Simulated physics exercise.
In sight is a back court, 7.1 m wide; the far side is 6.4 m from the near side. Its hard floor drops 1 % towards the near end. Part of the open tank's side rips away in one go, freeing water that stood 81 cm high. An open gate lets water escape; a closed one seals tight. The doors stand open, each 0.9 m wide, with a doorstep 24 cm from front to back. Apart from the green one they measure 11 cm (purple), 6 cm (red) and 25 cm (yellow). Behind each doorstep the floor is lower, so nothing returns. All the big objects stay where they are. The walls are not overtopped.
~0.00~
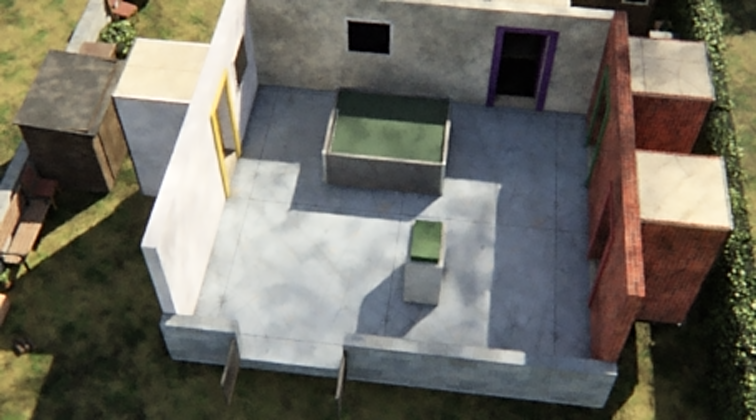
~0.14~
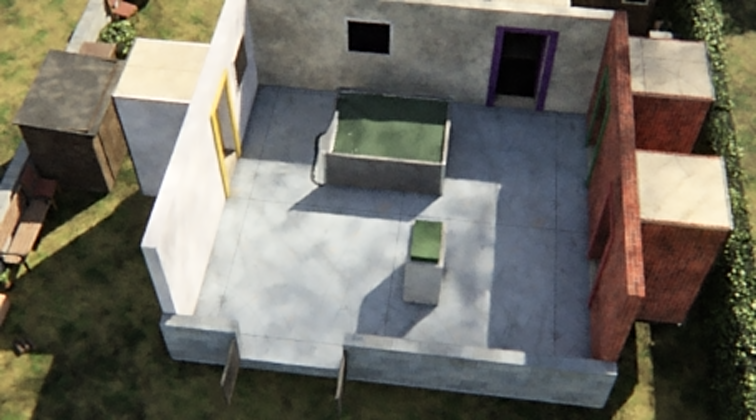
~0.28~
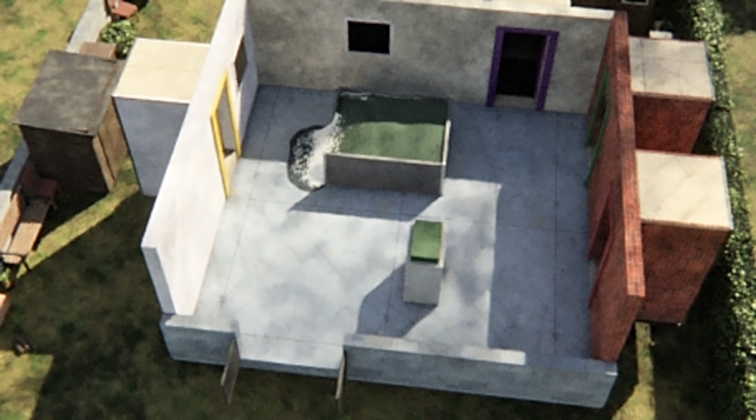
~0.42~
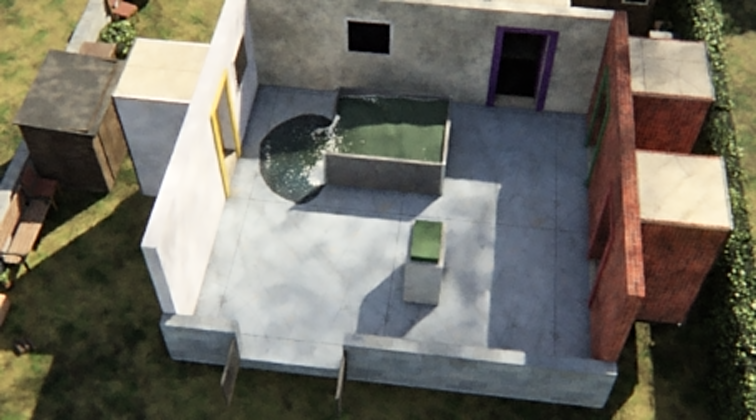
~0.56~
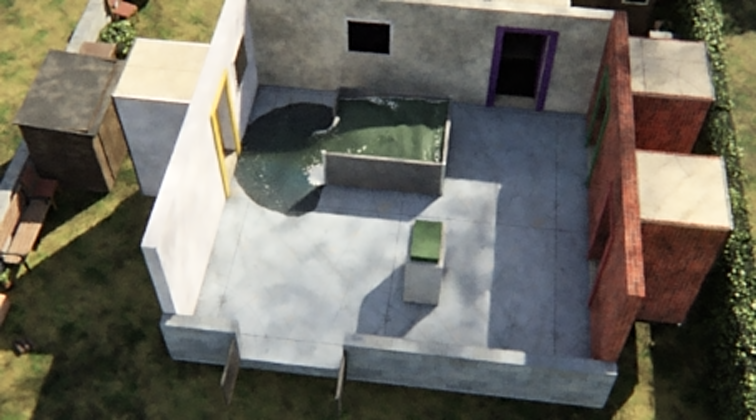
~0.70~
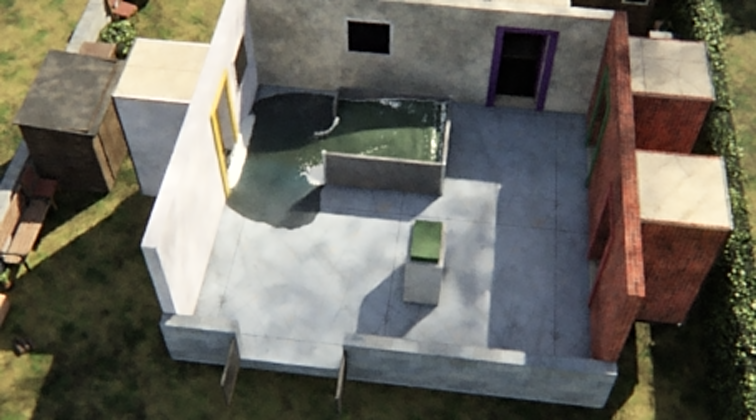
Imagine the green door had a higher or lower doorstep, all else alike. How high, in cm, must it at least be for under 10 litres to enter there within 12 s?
It would have to be roughly 9.5 cm high.
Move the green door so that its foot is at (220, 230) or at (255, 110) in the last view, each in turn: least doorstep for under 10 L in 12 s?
About 18 and 29 cm.
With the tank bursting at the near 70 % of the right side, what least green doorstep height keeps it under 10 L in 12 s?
Then roughly 32 cm.
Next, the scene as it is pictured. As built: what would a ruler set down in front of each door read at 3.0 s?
Depths in cm: Purple 0, red 0, green 0, yellow 30.
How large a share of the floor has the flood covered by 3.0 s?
Some 35 per cent of it.
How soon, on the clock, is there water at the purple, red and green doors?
Arrival: Purple 3.4 s, red 6.0 s, green 4.5 s.
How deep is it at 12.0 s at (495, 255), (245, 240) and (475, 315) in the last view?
Roughly 7, 4 and 10 cm, in turn.
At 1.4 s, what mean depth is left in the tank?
Roughly 51 cm on average.
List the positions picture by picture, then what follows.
The open tank at (389, 127) is whole and still, 81 cm deep; the green door at (597, 131) is dry, in the first picture.
The gap is at (332, 148), the front 0.3 m out at (318, 145); the back of the open tank holds 81 cm, in the second picture.
Water pours out at (332, 150) and has run 0.8 m, to (293, 151); about 13 cm deep outside, 81 cm at the back, in the third picture.
Water pours out at (332, 151) and has run 1.4 m, to (263, 153); about 10 cm deep outside, 81 cm at the back, in the fourth picture.
The front is at (235, 169), 1.9 m from the gap at (332, 151); 4.3 m2 of floor is wet, 76 cm left at the back, in the fifth picture.
Water pours out at (332, 151) and has run 2.0 m, to (225, 169); about 6 cm deep outside, 69 cm at the back; 5.3 m in a straight line remain to the green door at (597, 131), in the sixth picture.
After 1.4 s water covers 20 % of the floor, deepest (48 cm) near (249, 149); it has not reached the green door.
After 3.0 s water covers 35 % of the floor, deepest (36 cm) near (189, 331); it has not reached the green door.
After 12.0 s water covers 90 % of the floor, deepest (14 cm) near (410, 365); 5 cm at the green door, 5 litres in over its 11 cm doorstep.
At the green door as built, the water arrived by 4.5 s and peaked near 13 cm at 5.2 s.
Run again over the same 12 s with other heights there, 16 litres in over 8.5 cm, 4 litres over 11.5 cm. The limit of 10 litres is kept from about 9.5 cm up.
